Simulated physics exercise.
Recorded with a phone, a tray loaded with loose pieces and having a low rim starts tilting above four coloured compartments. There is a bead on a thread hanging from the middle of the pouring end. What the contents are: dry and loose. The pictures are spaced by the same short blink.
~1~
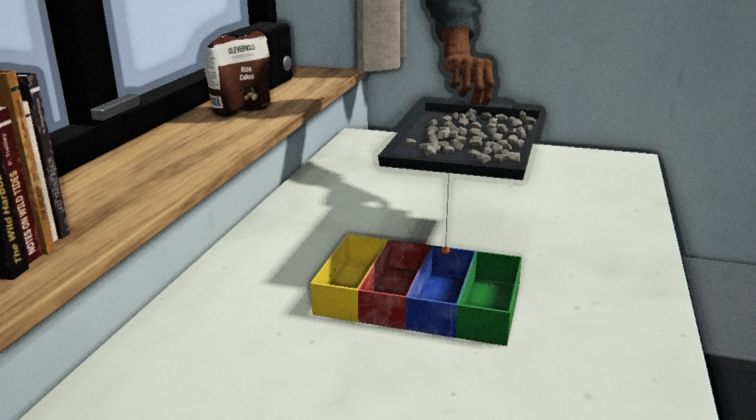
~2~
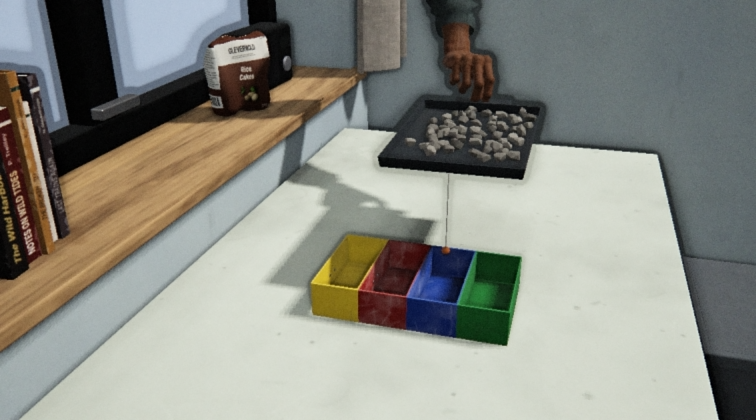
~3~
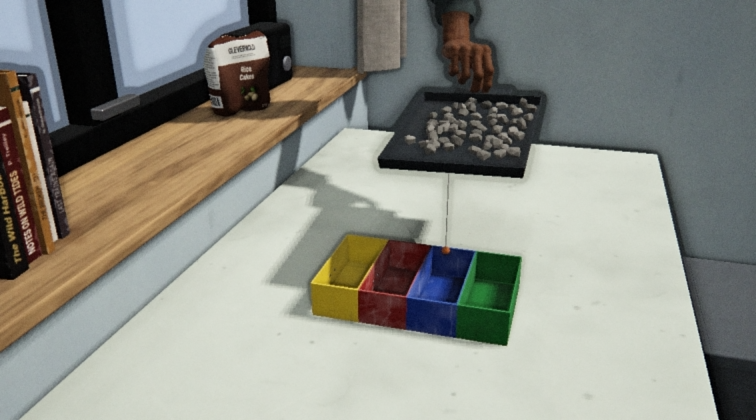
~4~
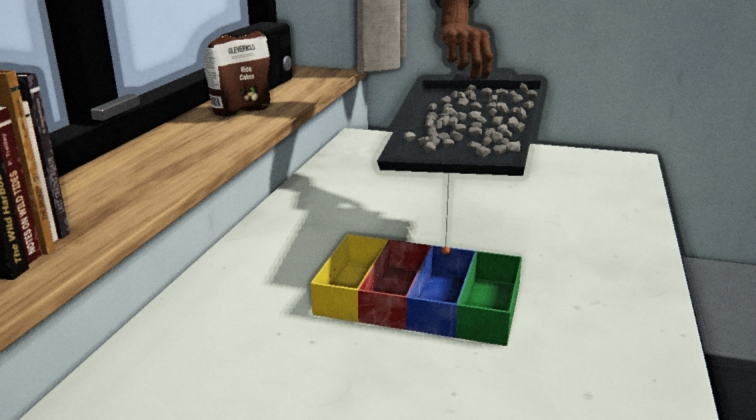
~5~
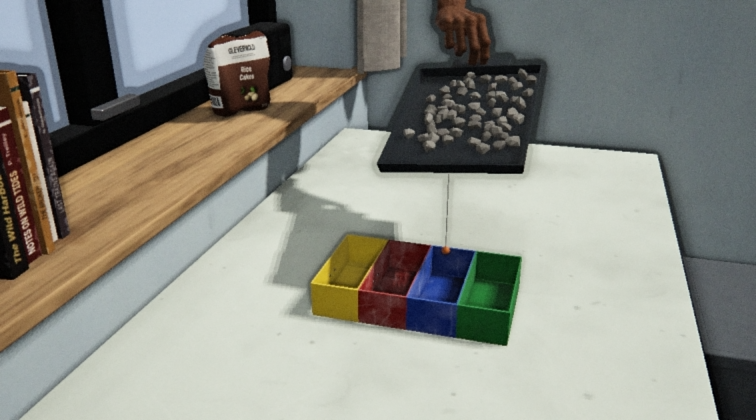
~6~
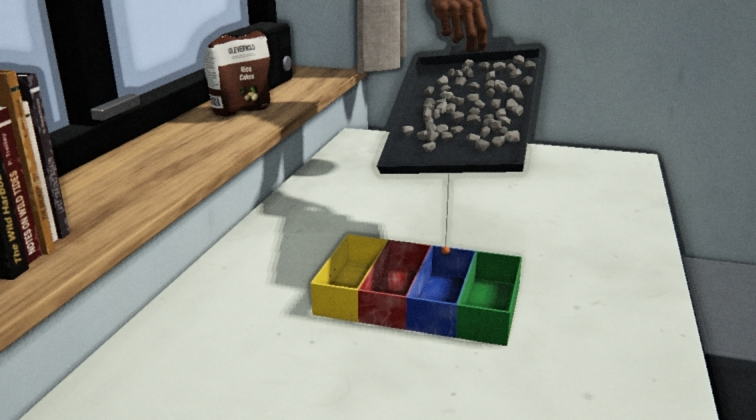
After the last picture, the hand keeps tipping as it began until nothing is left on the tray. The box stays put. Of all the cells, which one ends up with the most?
The red one ends up with the most.
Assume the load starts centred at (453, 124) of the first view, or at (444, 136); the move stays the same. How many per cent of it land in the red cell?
Respectively 50 and 70 in a hundred.
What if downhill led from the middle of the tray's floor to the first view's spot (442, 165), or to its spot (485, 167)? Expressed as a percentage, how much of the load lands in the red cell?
About 40 %, then 0 %.
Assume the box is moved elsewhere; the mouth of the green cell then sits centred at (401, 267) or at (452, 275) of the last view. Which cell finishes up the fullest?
In the first try it is green, in the second it is blue.
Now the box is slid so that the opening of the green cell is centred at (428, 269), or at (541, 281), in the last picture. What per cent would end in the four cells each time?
Near 90 and 70 percent respectively.
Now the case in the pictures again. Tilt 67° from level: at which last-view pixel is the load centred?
Near (414, 156).
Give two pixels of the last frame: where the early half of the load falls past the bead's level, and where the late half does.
First roughly (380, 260), then roughly (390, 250).
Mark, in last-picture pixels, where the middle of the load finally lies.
About (392, 290).
Soon after the last picture, tray tipped steeply; nearly all on the tray; a small part falling or outside the box.
A little later, tray tipped past a quarter turn; a small part on the tray; about half in the red cell; about a quarter in the yellow cell; a small part in the blue cell; a small part falling or outside the box.
Later still, tray tipped past a quarter turn; about two thirds in the red cell; about a quarter in the yellow cell; a small part in the blue cell; a stray few falling or outside the box.
At rest, tray tipped past a quarter turn; about two thirds in the red cell; about a quarter in the yellow cell; a small part in the blue cell; none in the green cell; a stray few outside the box.
